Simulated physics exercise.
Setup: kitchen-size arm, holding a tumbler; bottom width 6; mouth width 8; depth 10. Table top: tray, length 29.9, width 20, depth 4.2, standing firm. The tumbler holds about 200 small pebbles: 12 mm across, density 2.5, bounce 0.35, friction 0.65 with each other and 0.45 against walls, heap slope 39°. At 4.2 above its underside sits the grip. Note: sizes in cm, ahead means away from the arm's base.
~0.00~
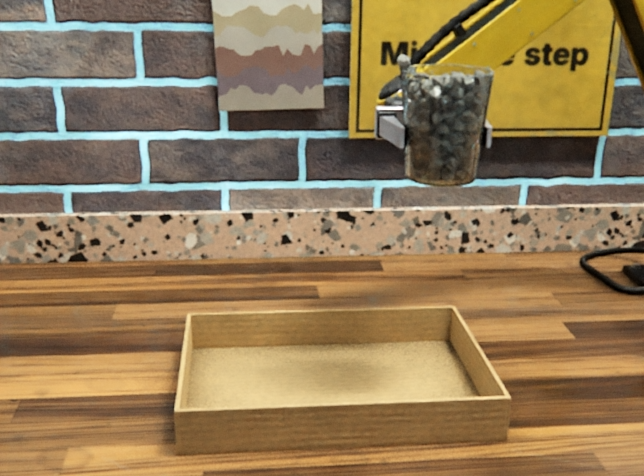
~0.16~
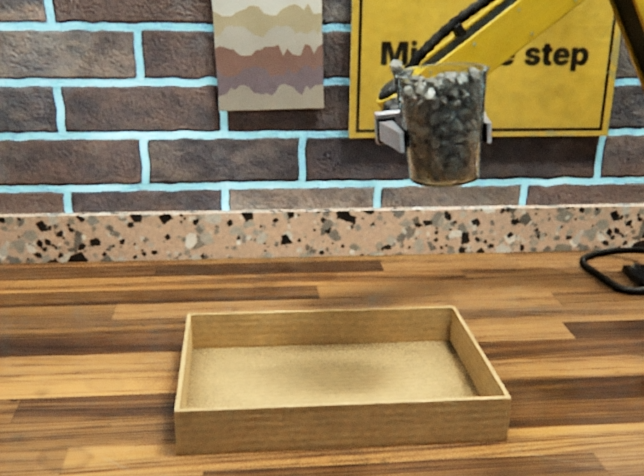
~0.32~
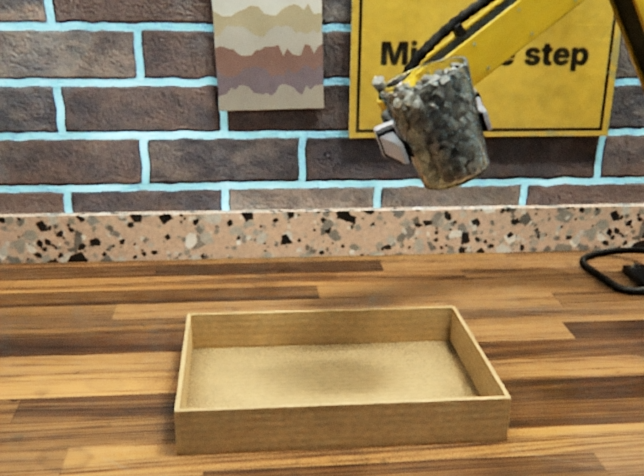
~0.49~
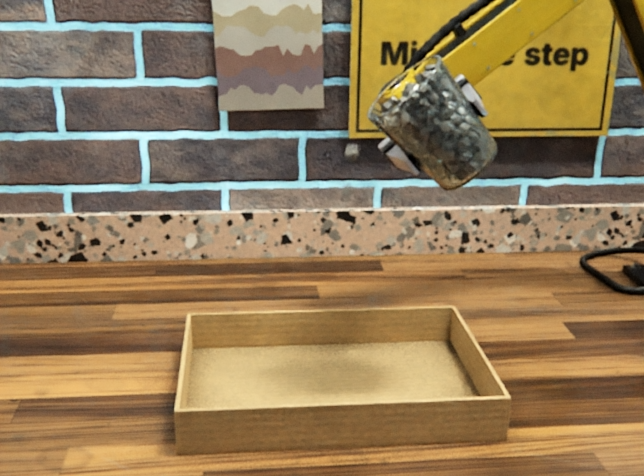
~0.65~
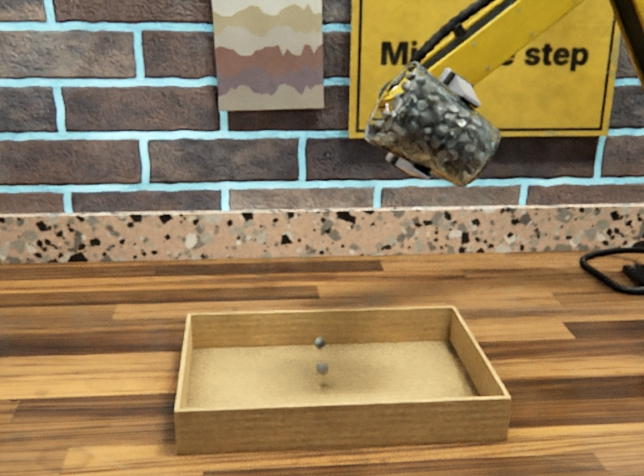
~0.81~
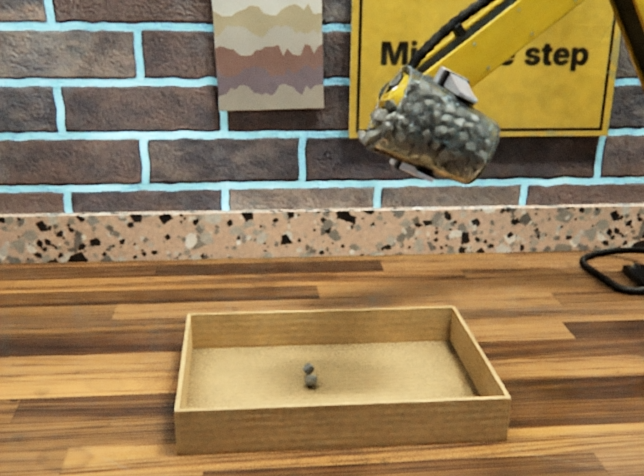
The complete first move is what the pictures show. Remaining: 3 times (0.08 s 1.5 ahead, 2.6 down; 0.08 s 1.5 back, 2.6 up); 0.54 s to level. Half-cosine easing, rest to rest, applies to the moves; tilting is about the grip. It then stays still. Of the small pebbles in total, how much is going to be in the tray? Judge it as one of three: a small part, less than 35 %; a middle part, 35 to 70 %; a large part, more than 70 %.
A small part, less than 35 %.
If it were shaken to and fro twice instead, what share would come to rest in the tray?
Result: Approximately 15 per cent.
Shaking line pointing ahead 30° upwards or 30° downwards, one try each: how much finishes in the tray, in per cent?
It comes to around 60 per cent on the first try and around 25 per cent on the second.
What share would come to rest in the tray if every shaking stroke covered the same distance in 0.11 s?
In that case around 5 per cent.
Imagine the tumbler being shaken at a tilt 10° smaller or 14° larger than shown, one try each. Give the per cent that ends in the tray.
They would come to near 15 and 35 per cent.
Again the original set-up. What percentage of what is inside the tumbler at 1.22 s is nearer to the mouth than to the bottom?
Some 55 per cent.
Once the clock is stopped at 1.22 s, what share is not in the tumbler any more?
About 10 in a hundred parts are out by then.
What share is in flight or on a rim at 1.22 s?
Some 5 percent.
By 1.22 s, tilted 64° forward, highest piece 28 above the table; 181 in the tumbler, 13 in the tray, 10 in flight or on a rim.
By 1.63 s, tilted 20° forward, highest piece 31 above the table; 166 in the tumbler, 37 in the tray, 1 on the table or floor.
By 2.03 s, level, highest piece 33 above the table; 166 in the tumbler, 37 in the tray, 1 on the table or floor.
By 3.08 s, level, highest piece 33 above the table; 166 in the tumbler, 37 in the tray, 1 on the table or floor.
Final count, 166 in the tumbler, 37 in the tray, 1 on the table or floor. That is 18 % in the tray.
